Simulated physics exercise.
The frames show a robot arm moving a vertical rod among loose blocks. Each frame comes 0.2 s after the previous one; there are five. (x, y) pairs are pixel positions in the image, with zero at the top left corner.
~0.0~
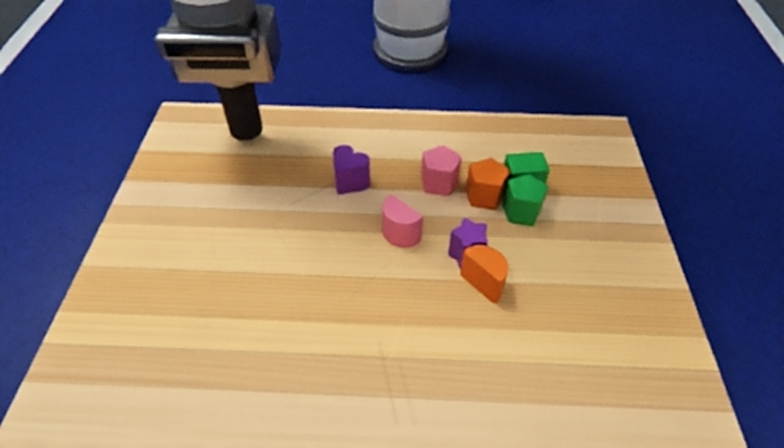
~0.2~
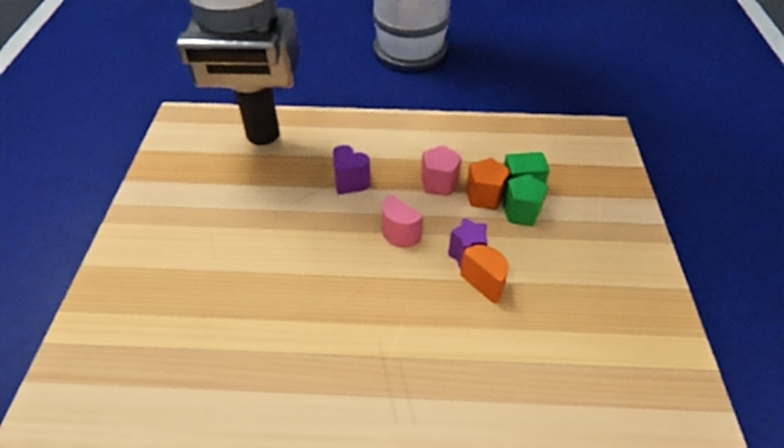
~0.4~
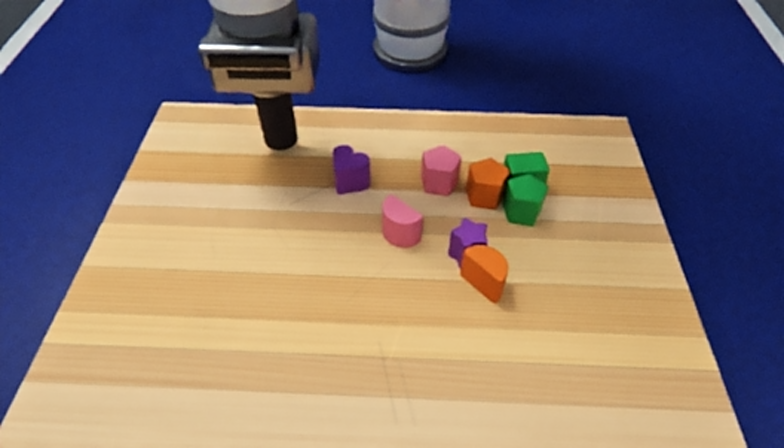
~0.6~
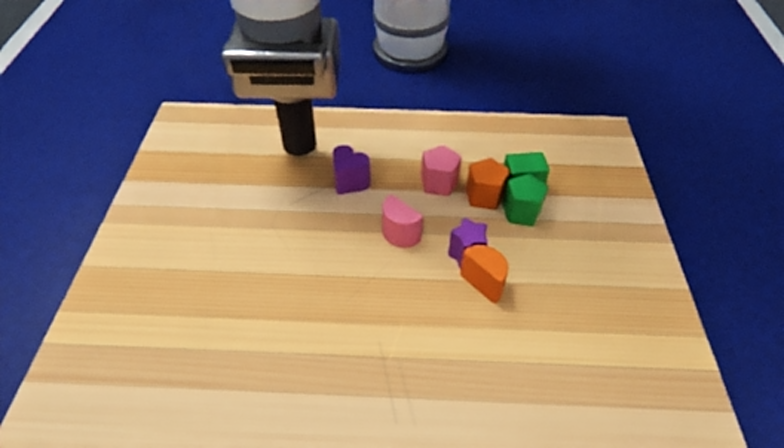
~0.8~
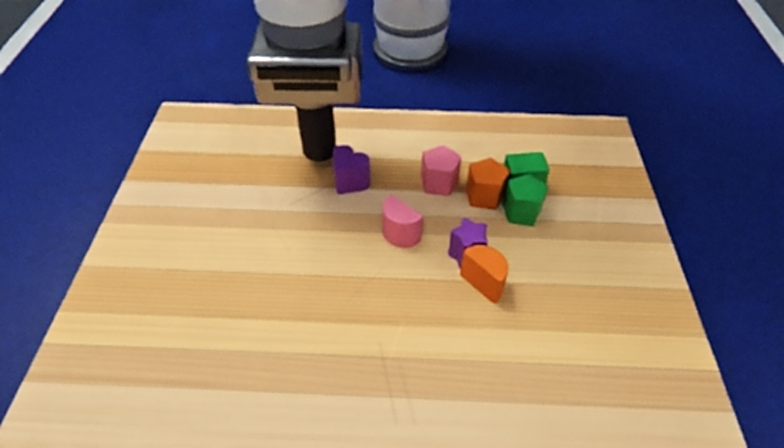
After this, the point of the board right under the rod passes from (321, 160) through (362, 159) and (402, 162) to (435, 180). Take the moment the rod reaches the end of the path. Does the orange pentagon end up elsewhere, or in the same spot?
The orange pentagon moves.
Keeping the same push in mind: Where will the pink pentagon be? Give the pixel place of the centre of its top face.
The middle of its top is at (469, 170).
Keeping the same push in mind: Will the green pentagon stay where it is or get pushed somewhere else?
Its place changes.
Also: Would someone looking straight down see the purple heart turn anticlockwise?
No
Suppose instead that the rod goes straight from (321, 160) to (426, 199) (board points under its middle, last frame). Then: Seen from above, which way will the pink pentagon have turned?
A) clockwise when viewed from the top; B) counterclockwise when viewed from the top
B
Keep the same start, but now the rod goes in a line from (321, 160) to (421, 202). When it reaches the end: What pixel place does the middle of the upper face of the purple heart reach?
For the centre of its top, I'd go with (384, 190).
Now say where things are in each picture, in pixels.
The first picture shows tip of the rod at (247, 130), middles of tops, purple heart at (348, 158), pink pentagon at (442, 158), orange pentagon at (489, 171), green rectangle at (528, 162), green pentagon at (528, 188).
The second picture shows rod at (263, 135), nothing pushed.
The third picture shows rod at (281, 139), nothing pushed.
The fourth picture shows rod at (300, 145), nothing pushed.
The fifth picture shows rod at (320, 150), purple heart at (348, 158), pink pentagon at (442, 158), orange pentagon at (489, 171), green rectangle at (528, 162), green pentagon at (528, 188).
What follows on the original path. One third of the way, rod at (362, 149); purple heart at (360, 161), turned 50° clockwise.
Two thirds of the way, rod at (403, 152); purple heart at (360, 161), turned 50° clockwise.
At the end, rod at (436, 170); purple heart at (360, 161), turned 50° clockwise; pink pentagon at (469, 170), turned 25° anticlockwise; orange pentagon at (505, 176); green rectangle at (535, 163), turned 25° anticlockwise; green pentagon at (540, 193).
